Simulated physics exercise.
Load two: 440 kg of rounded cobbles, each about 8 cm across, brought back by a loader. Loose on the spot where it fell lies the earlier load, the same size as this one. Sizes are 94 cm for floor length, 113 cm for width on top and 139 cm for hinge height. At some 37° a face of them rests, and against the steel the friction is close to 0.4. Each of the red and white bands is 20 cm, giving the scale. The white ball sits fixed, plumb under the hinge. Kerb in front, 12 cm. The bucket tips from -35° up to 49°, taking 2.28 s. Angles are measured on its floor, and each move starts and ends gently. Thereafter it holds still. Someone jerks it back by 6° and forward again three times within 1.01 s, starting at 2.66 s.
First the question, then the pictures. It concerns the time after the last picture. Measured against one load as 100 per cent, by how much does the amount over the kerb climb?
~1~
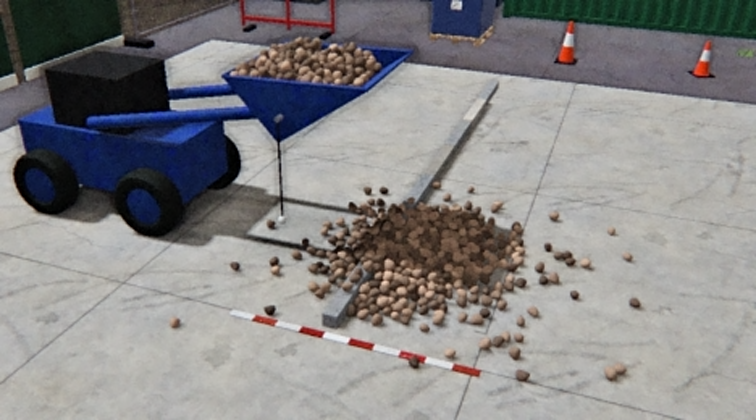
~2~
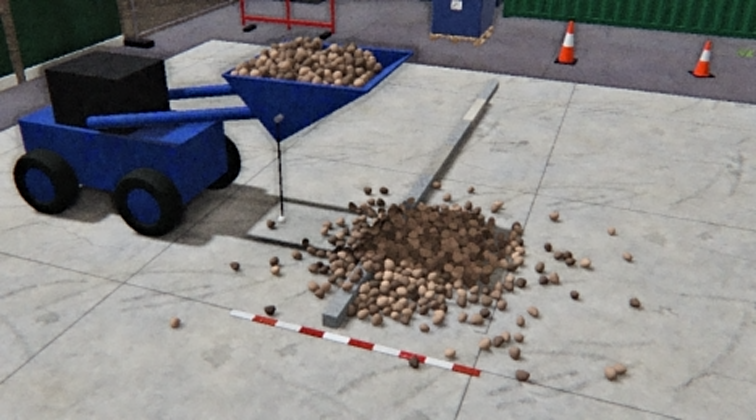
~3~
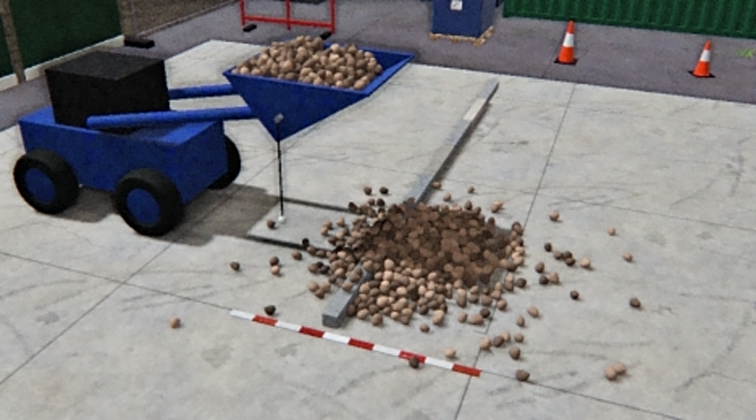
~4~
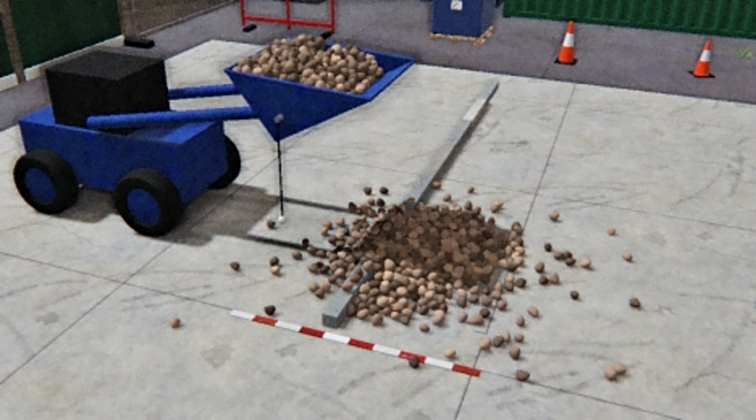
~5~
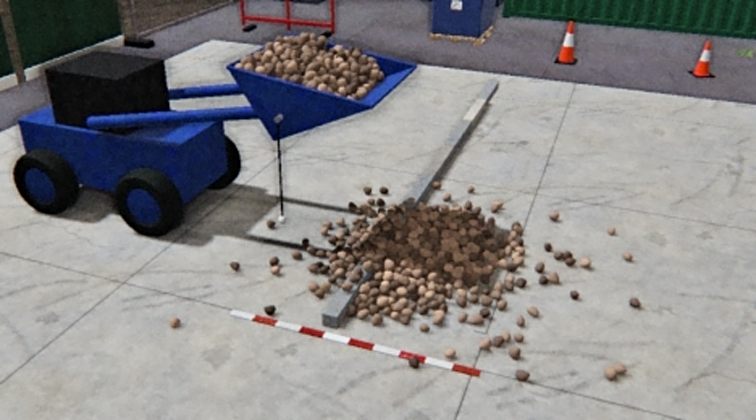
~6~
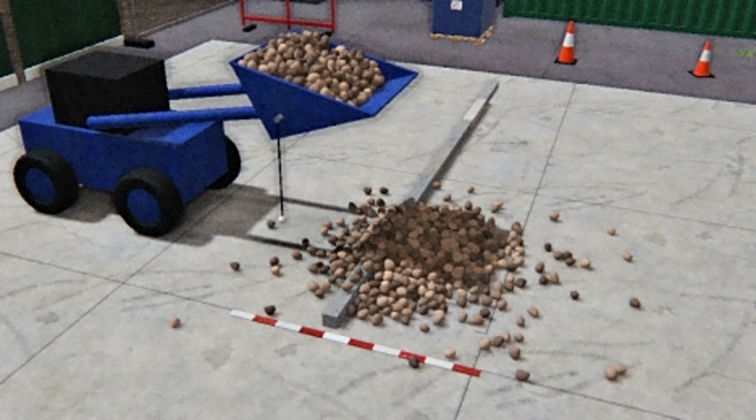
The amount climbs by some 68 per cent of a load.
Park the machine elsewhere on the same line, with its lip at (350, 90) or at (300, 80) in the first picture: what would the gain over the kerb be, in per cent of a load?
About 45 per cent for the first, 0 per cent for the second.
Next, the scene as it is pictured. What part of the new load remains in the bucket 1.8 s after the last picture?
Some 0 %, roughly, is held.
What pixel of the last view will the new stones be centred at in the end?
Near (406, 237).
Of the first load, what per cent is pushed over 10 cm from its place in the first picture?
I'd put it at about 25 per cent.
Then, 1.1 s after the last picture the floor is at 36°; in per cent of one load, 79 in the bucket, 34 on this side of the kerb, 88 over the kerb; the foremost stones are at (604, 289).
Then, 1.8 s after the last picture the floor is at 49°; in per cent of one load, 1 in the bucket, 57 on this side of the kerb, 142 over the kerb; the foremost stones are at (604, 289).
Then, 3.5 s after the last picture the floor is at 49°; in per cent of one load, 0 in the bucket, 53 on this side of the kerb, 148 over the kerb; the foremost stones are at (613, 281).
Then, 6.1 s after the last picture the floor is at 49°; in per cent of one load, 0 in the bucket, 53 on this side of the kerb, 148 over the kerb; the foremost stones are at (613, 281). Net gain over the kerb, 68.
